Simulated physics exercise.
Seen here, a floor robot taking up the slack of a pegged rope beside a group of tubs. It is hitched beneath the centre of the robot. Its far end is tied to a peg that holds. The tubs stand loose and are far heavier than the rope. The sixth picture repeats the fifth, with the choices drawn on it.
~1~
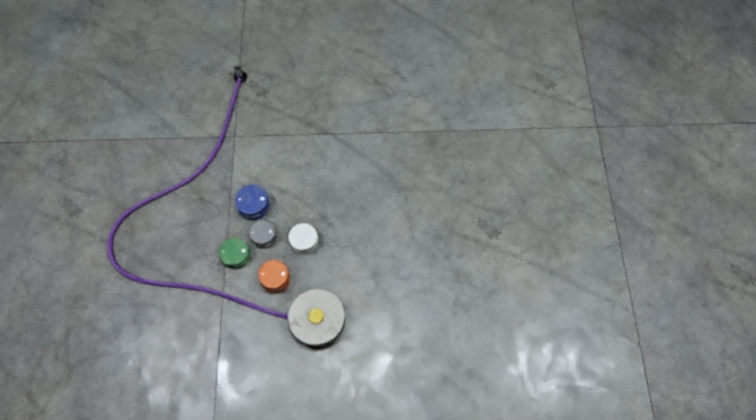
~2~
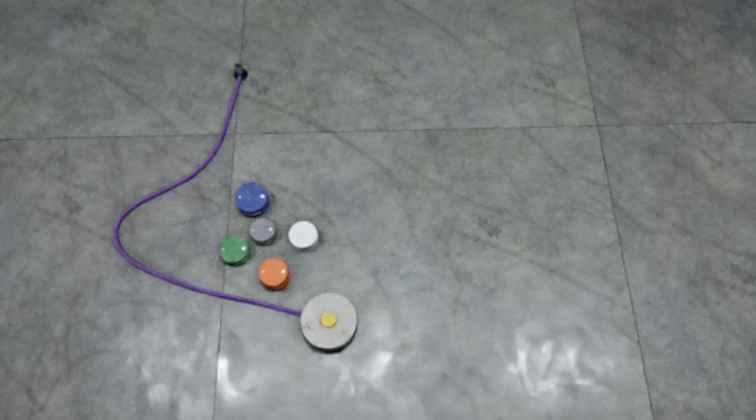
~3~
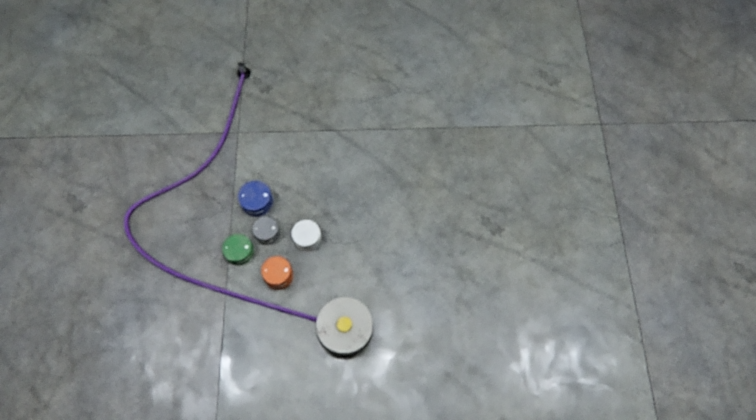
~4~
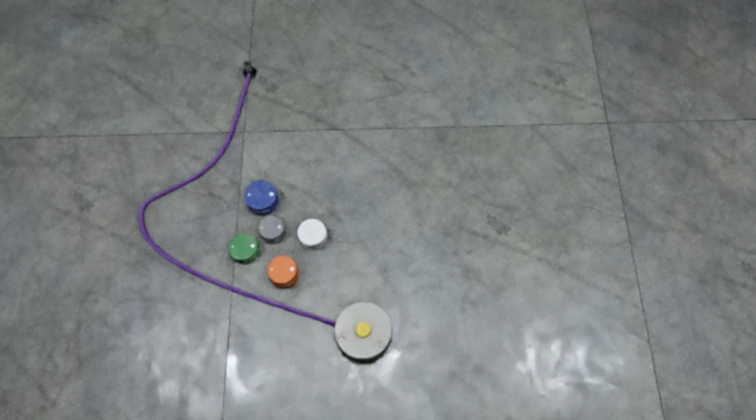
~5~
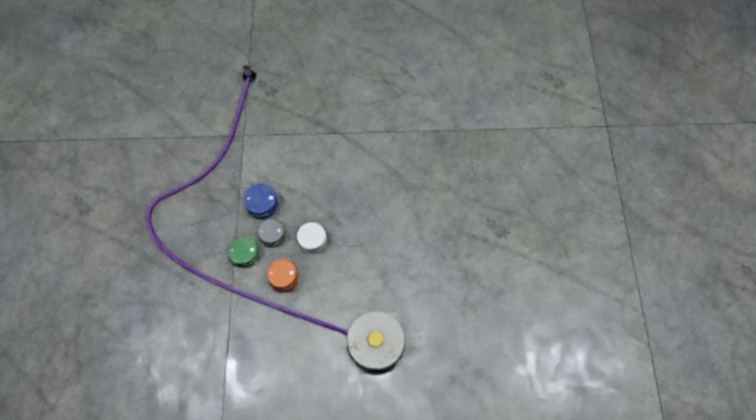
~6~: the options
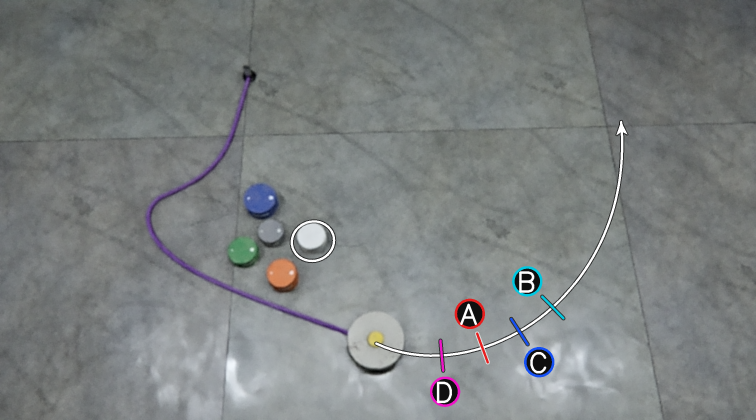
In this clip, a round robot with a yellow centre moves slowly right and slightly downward across a grey tiled floor, drawing a curved purple cord pegged at the top straighter beside five small tubs that stay in place.
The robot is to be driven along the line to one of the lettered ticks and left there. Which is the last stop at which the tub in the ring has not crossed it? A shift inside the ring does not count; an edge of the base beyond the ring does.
All is well up to C.
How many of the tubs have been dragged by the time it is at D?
The count is none.
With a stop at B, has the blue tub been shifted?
By then, yes.
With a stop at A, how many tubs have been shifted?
By then, none.
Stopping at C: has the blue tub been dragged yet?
No.
On the copy, A at (482, 348); B at (553, 307); C at (519, 332); D at (442, 355); the ring at (313, 241); the route from (376, 344) via (570, 289) to (621, 122).
On C. First, robot (428, 354); white tub (312, 238).
Then, robot (482, 346); white tub (312, 238).
Finally, robot (521, 329); grey tub (286, 222); green tub (274, 245); orange tub (296, 259); white tub (313, 237); the white tub is still in its ring.
By contrast, A is safe but short; B drags the ringed tub to (325, 219); D is safe but short.
